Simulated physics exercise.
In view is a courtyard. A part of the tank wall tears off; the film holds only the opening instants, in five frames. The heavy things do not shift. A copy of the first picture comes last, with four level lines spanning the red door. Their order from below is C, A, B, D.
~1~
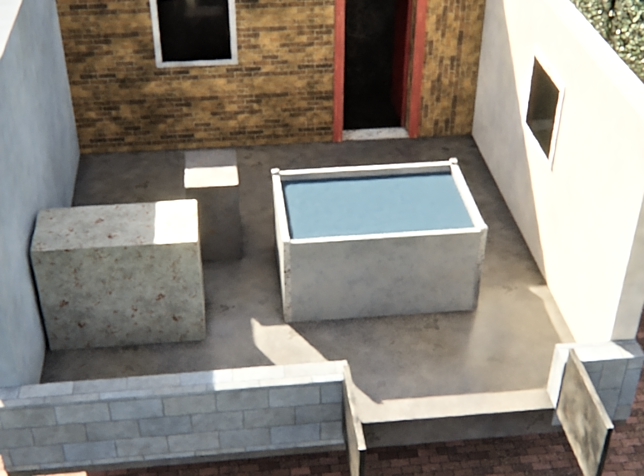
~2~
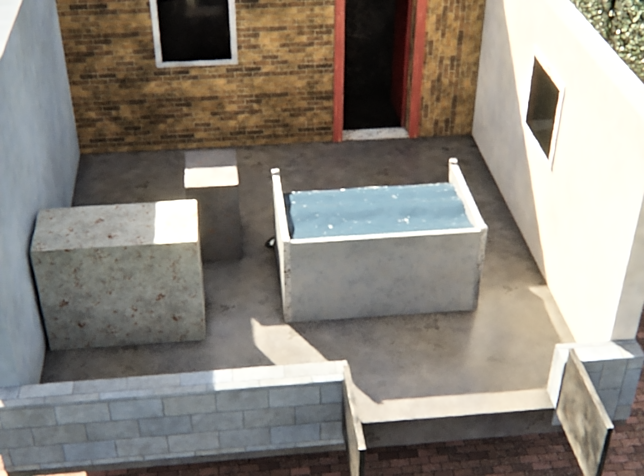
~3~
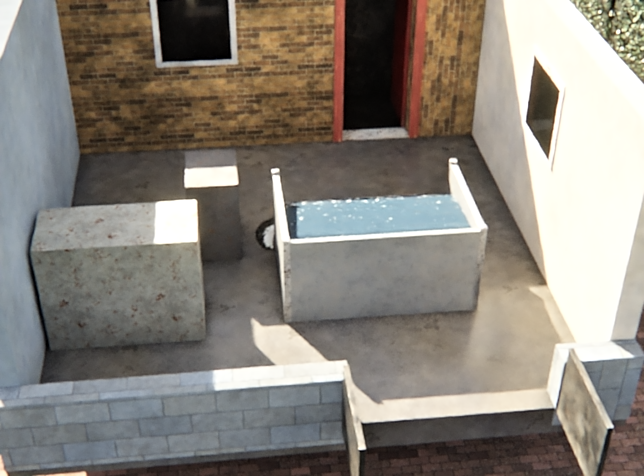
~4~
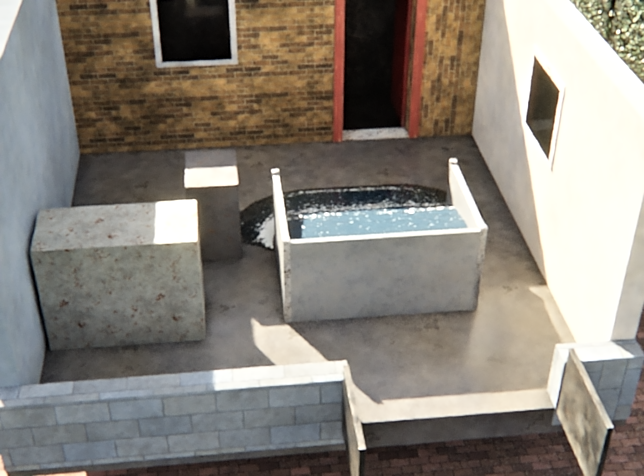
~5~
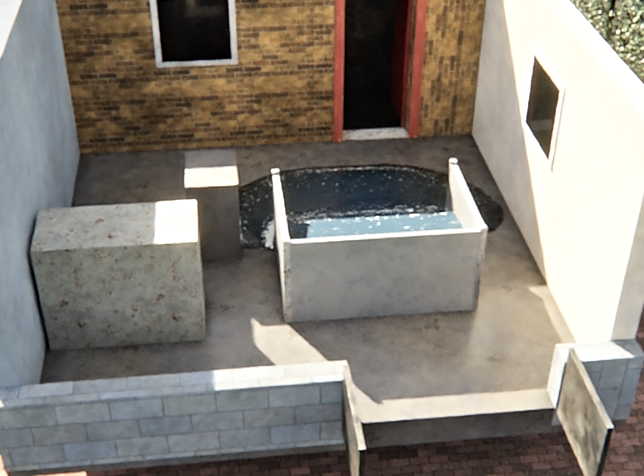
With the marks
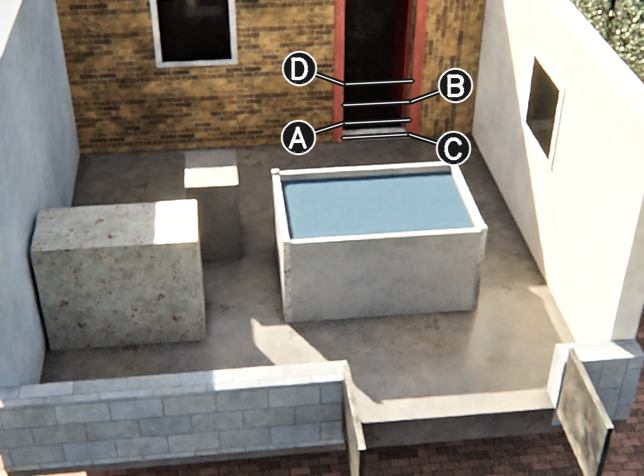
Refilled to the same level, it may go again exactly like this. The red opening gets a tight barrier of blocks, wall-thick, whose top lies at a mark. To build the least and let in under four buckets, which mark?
The answer is mark B.
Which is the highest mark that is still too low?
It is A.
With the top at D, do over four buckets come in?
No, that is safe.
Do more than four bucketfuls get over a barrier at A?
Yes.
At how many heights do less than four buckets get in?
Two.
In white, A at (376, 121); B at (377, 103); C at (376, 136); D at (378, 82); from the bottom up C, A, B, D.
With A, about 15 bucketfuls get in.
With B, a splash gets over, under a bucket.
With C, dozens of bucketfuls pour in.
With D, nothing gets over.
